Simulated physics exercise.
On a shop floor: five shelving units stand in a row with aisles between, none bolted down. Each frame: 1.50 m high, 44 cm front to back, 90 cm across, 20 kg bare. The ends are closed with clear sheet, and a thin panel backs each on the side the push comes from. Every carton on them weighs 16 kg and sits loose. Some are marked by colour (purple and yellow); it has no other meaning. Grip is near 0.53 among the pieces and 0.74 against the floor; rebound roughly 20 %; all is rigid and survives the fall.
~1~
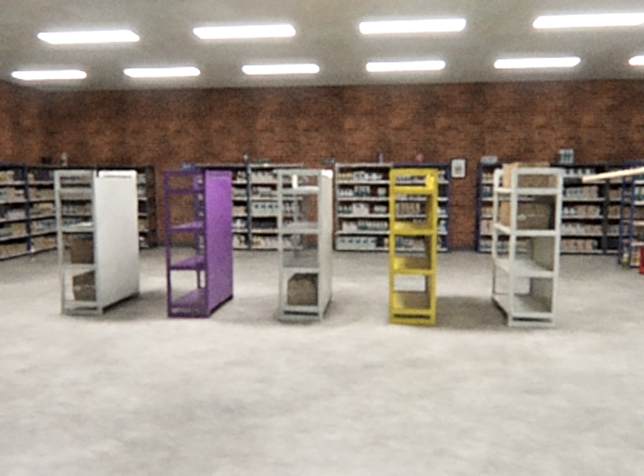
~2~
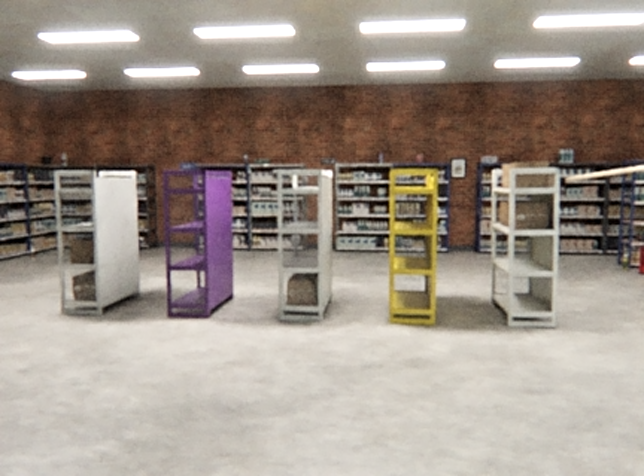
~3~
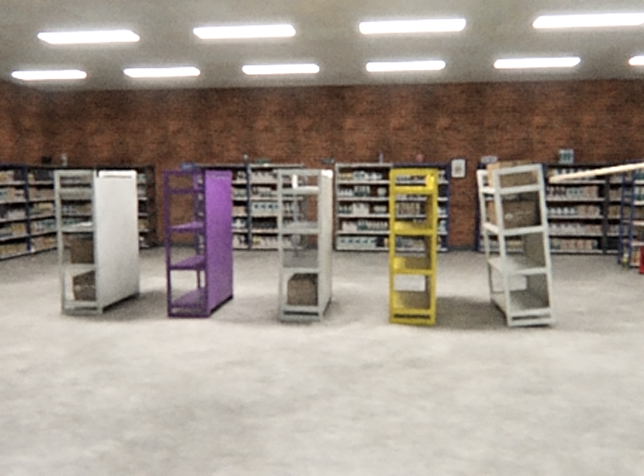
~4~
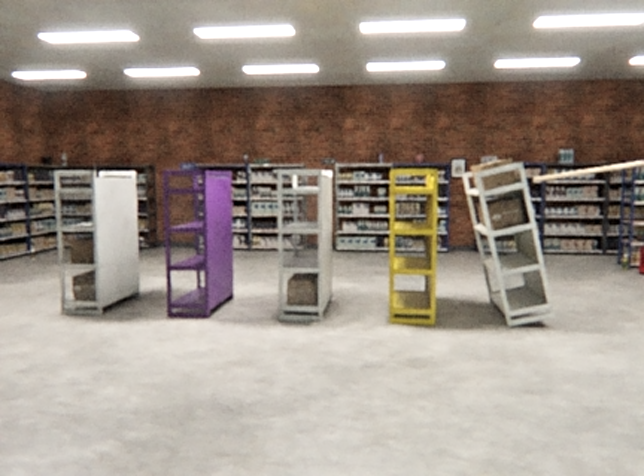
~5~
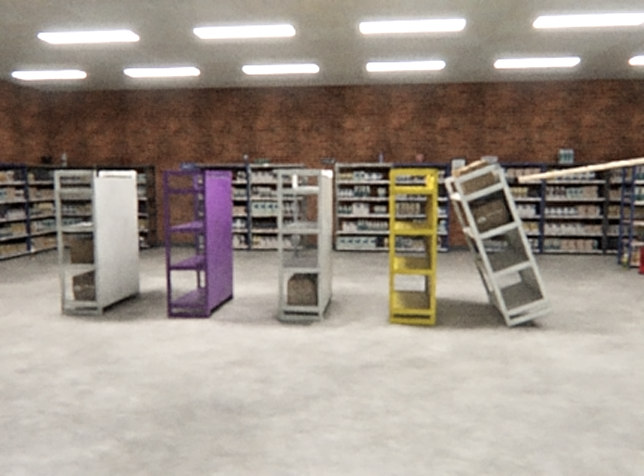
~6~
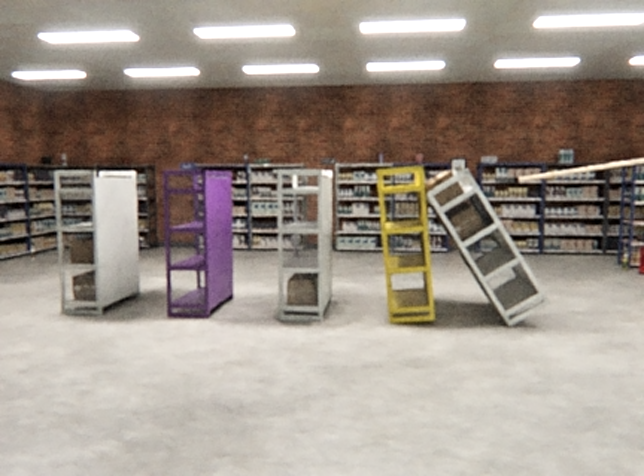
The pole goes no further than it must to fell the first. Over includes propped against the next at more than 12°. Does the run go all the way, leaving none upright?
Not all go over.
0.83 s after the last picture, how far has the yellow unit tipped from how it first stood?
About 60°.
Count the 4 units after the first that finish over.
It comes to 3.
Then, 0.15 s later than the last frame, 4 cartons spilt or dropped; 1 of the 4 other units over; yellow unit tilted 16°.
Then, 0.35 s later than the last frame, 4 cartons spilt or dropped; 1 of the 4 other units over; yellow unit tilted 34°.
Then, 0.83 s later than the last frame, 4 cartons spilt or dropped; 3 of the 4 other units over; yellow unit tilted 56°; purple unit tilted 17°.
When it is over, 4 cartons spilt or dropped; 3 of the 4 other units over; yellow unit tilted 61°; purple unit tilted 31°. One left standing. In pixels of the last frame, middles, yellow unit near (332, 259), purple unit near (161, 239).
